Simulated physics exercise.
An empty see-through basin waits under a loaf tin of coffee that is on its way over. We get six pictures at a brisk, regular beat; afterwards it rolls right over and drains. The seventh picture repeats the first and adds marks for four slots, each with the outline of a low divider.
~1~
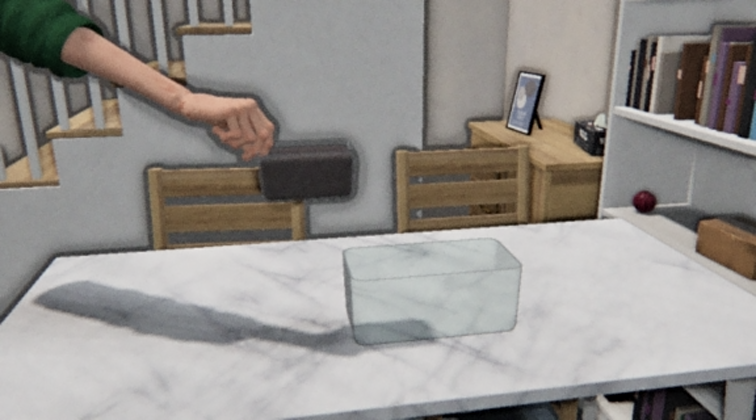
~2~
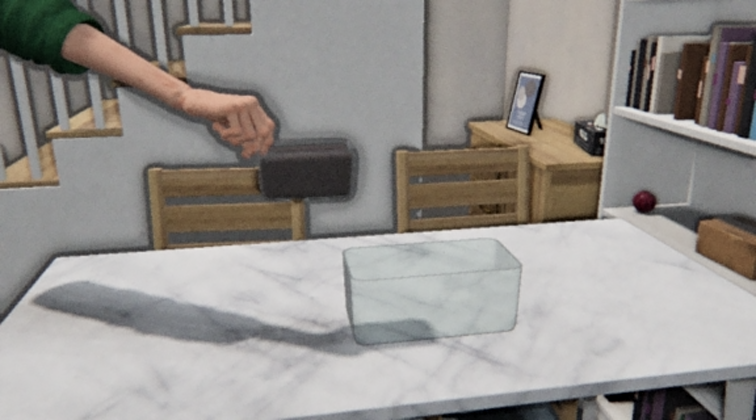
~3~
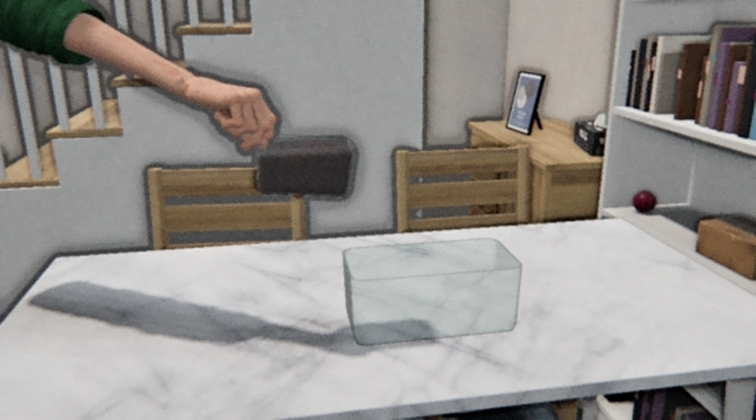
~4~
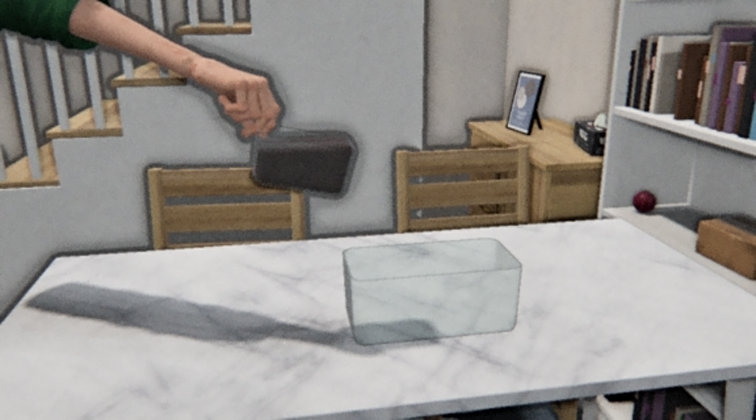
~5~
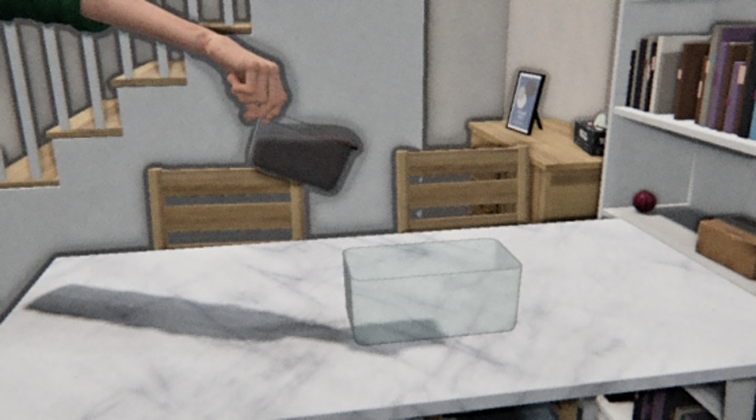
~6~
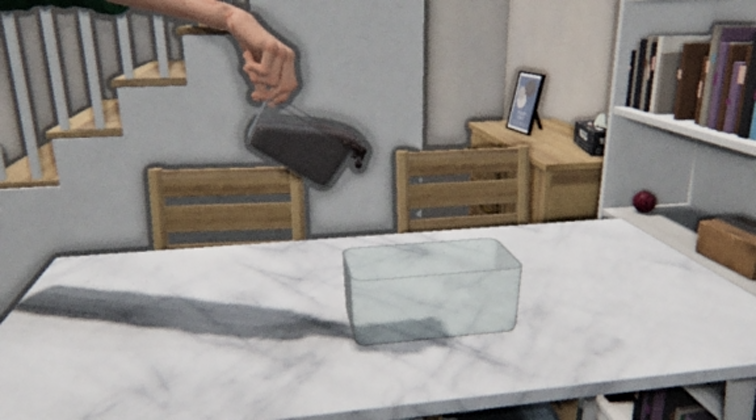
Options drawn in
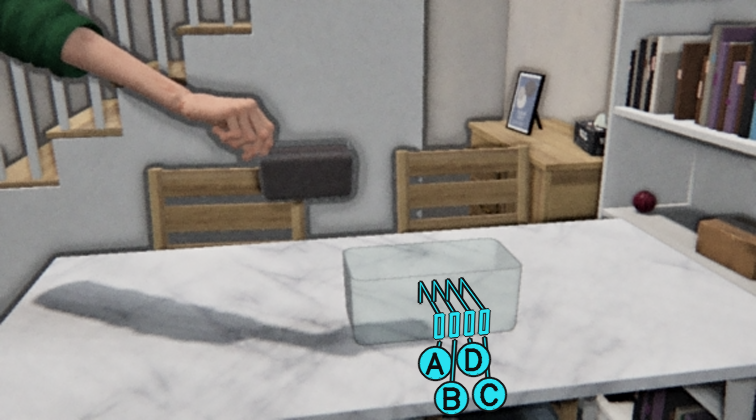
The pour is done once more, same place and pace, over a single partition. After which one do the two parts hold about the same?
B works best here.
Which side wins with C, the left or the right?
The left one.
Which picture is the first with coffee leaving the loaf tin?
Picture 5.
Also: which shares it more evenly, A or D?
That would be A.
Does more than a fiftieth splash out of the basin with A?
Yes.
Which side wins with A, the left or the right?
The right side.
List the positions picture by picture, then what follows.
Upright, lip at (351, 143); basin from (354, 344) to (515, 328); nothing has left yet.
Upright, lip at (351, 143); nothing has left yet.
Tipped about 6°, lip at (351, 143); nothing has left yet.
Tipped about 13°, lip at (351, 143); nothing has left yet.
Tipped about 22°, lip at (351, 143); coffee is over the lip, down to (351, 143).
Tipped about 34°, lip at (351, 143); coffee is over the lip, down to (355, 161).
On the marked copy, A at (439, 342); B at (454, 340); C at (484, 337); D at (469, 339).
For position A, about 30 % ends left of the wall and 61 % right of it; 9 % is lost outside.
For position B, about 48 % ends left of the wall and 41 % right of it; 11 % is lost outside.
For position C, about 77 % ends left of the wall and 13 % right of it; 10 % is lost outside.
For position D, about 72 % ends left of the wall and 20 % right of it; 9 % is lost outside.
